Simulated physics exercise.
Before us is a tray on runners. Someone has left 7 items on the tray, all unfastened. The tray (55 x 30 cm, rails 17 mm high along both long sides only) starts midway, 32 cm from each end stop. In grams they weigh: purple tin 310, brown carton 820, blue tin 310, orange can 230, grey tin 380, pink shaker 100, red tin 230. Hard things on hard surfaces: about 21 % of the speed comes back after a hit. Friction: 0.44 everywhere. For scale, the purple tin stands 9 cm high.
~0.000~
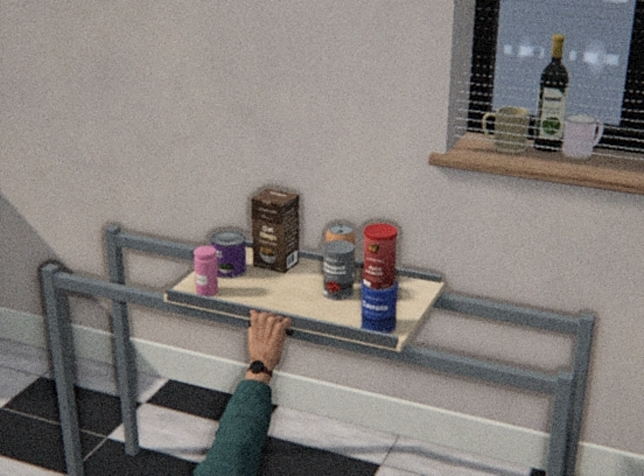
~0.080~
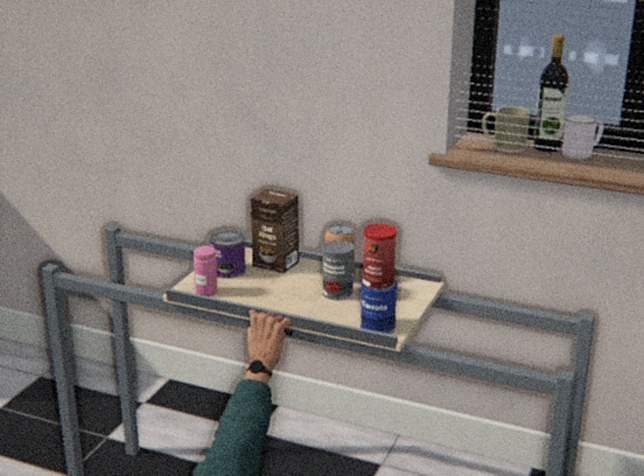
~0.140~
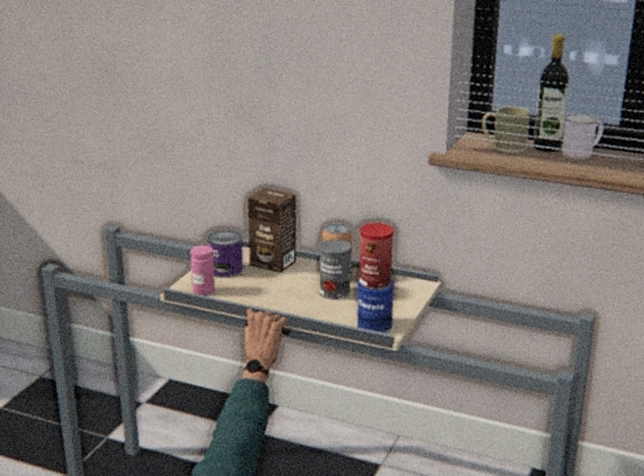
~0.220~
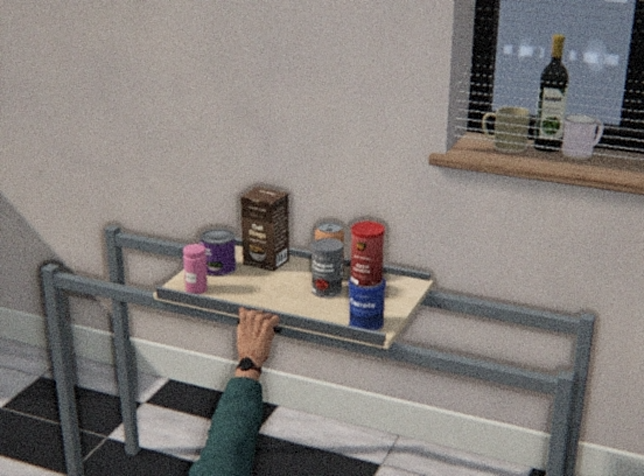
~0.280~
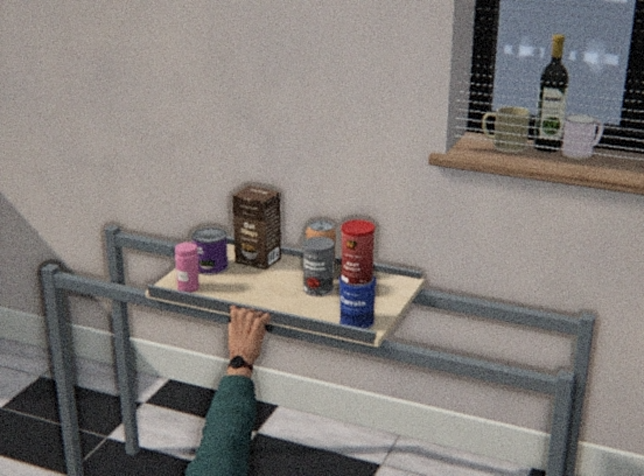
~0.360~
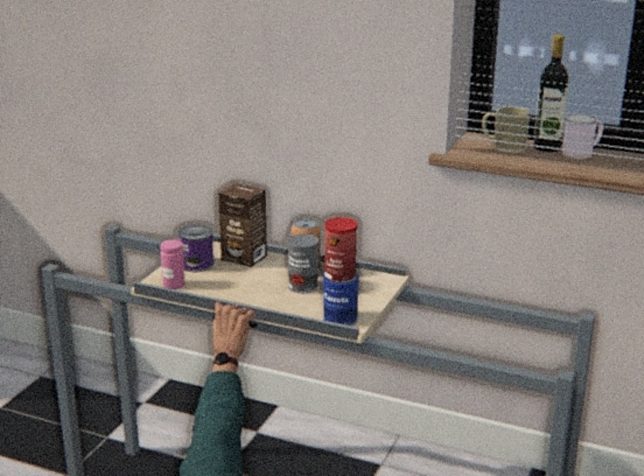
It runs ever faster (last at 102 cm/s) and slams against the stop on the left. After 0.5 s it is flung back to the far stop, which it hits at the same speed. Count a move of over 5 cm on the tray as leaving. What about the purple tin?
The purple tin leaves its spot.
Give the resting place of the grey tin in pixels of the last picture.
Near (477, 296).
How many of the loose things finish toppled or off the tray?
5 of them.
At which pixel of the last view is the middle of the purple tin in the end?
At about (65, 430).
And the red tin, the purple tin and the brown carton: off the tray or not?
The red tin is still on the tray; the purple tin finishes off the tray; the brown carton ends on the tray.
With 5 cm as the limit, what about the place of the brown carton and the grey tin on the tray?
The brown carton holds its spot; the grey tin holds its spot.
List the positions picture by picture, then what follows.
Tray midway; purple tin (229, 255); brown carton (276, 231), in the first picture.
Tray midway; grey tin (338, 270), in the second picture.
Tray 1 cm left; pink shaker (203, 271); red tin (376, 257), in the third picture.
Tray 3 cm left; brown carton (265, 229); blue tin (367, 303), in the fourth picture.
Tray 5 cm left; grey tin (319, 267), in the fifth picture.
Tray 9 cm left; purple tin (196, 249); pink shaker (173, 265), in the sixth picture.
After 1.16 s, tray 32 cm left; purple tin and pink shaker now off the tray; blue tin on its side; red tin on its side.
After 2.16 s, tray 9 cm right; orange can now off the tray; blue tin on its side; red tin on its side.
In the end (3.4 s), off the tray, purple tin, orange can and pink shaker; toppled on the tray, blue tin and red tin; the other 2 under 5 cm from the start. At the end, from the last picture's camera, purple tin near (65, 430).
